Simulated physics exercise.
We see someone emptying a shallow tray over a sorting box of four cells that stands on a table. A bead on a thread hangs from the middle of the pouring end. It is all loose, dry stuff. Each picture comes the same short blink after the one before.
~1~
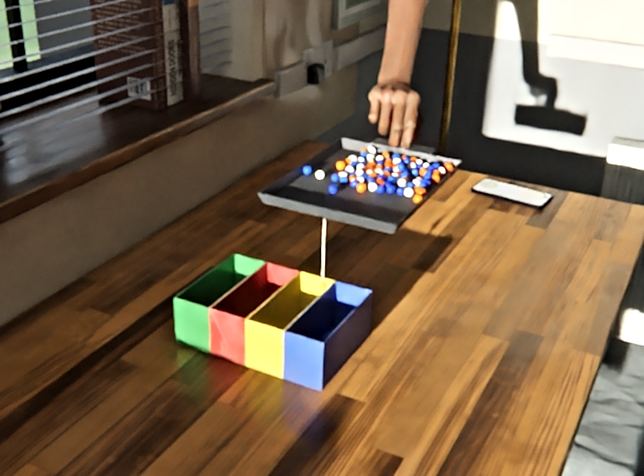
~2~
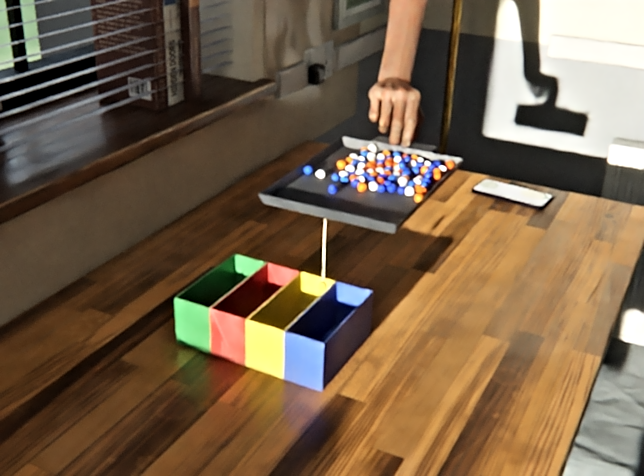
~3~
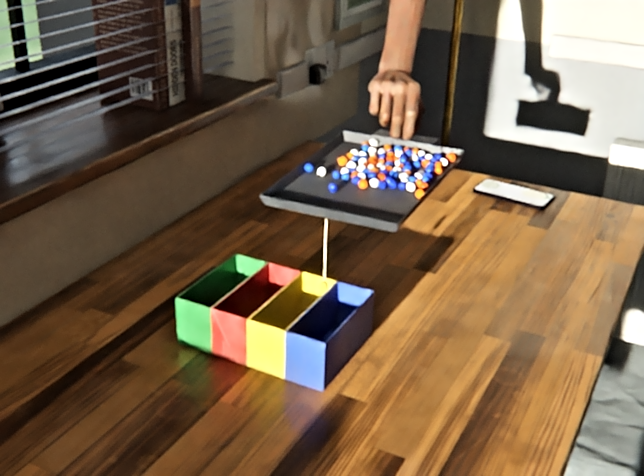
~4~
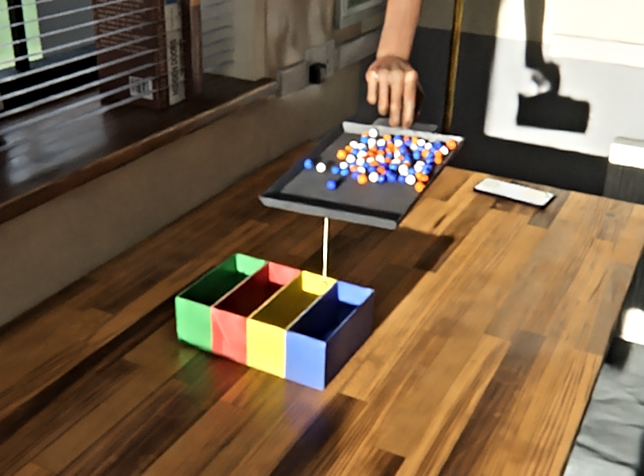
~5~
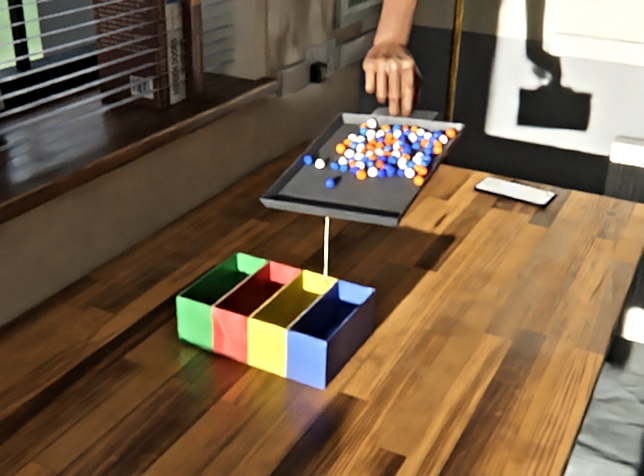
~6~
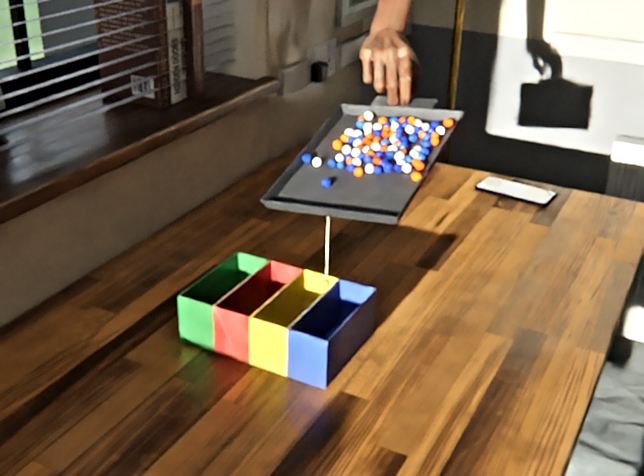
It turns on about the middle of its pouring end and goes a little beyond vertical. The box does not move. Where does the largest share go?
The red one ends fullest.
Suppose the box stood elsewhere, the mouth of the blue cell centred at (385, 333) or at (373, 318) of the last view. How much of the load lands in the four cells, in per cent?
Roughly 40 per cent, and 80 per cent.
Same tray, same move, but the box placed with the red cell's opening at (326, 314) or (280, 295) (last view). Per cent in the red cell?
First some 0, then 30 per cent.
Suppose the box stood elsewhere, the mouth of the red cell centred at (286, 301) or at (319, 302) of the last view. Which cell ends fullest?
One: That green cell. Two: Green.
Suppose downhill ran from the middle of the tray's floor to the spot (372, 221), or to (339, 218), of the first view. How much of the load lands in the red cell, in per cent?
About 0 and 0 per cent.
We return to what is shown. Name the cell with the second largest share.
Second comes the green one.
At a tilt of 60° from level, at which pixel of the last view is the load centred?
At about (271, 245).
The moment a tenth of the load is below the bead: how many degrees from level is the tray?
Roughly 50°.
Soon, tray tipped steeply; about half on the tray; about a quarter in the red cell; a small part in the green cell; a small part in the yellow cell; a stray few in the blue cell; a small part falling or outside the box.
A while on, tray tipped right over; about half in the red cell; about a quarter in the green cell; a small part in the yellow cell; a stray few in the blue cell; a small part falling or outside the box.
Towards the end, tray tipped past a quarter turn; about two thirds in the red cell; about a quarter in the green cell; a small part in the yellow cell; a stray few in the blue cell; a small part falling or outside the box.
Finally, tray tipped past a quarter turn; about two thirds in the red cell; about a quarter in the green cell; a small part in the yellow cell; a stray few in the blue cell; a small part outside the box.
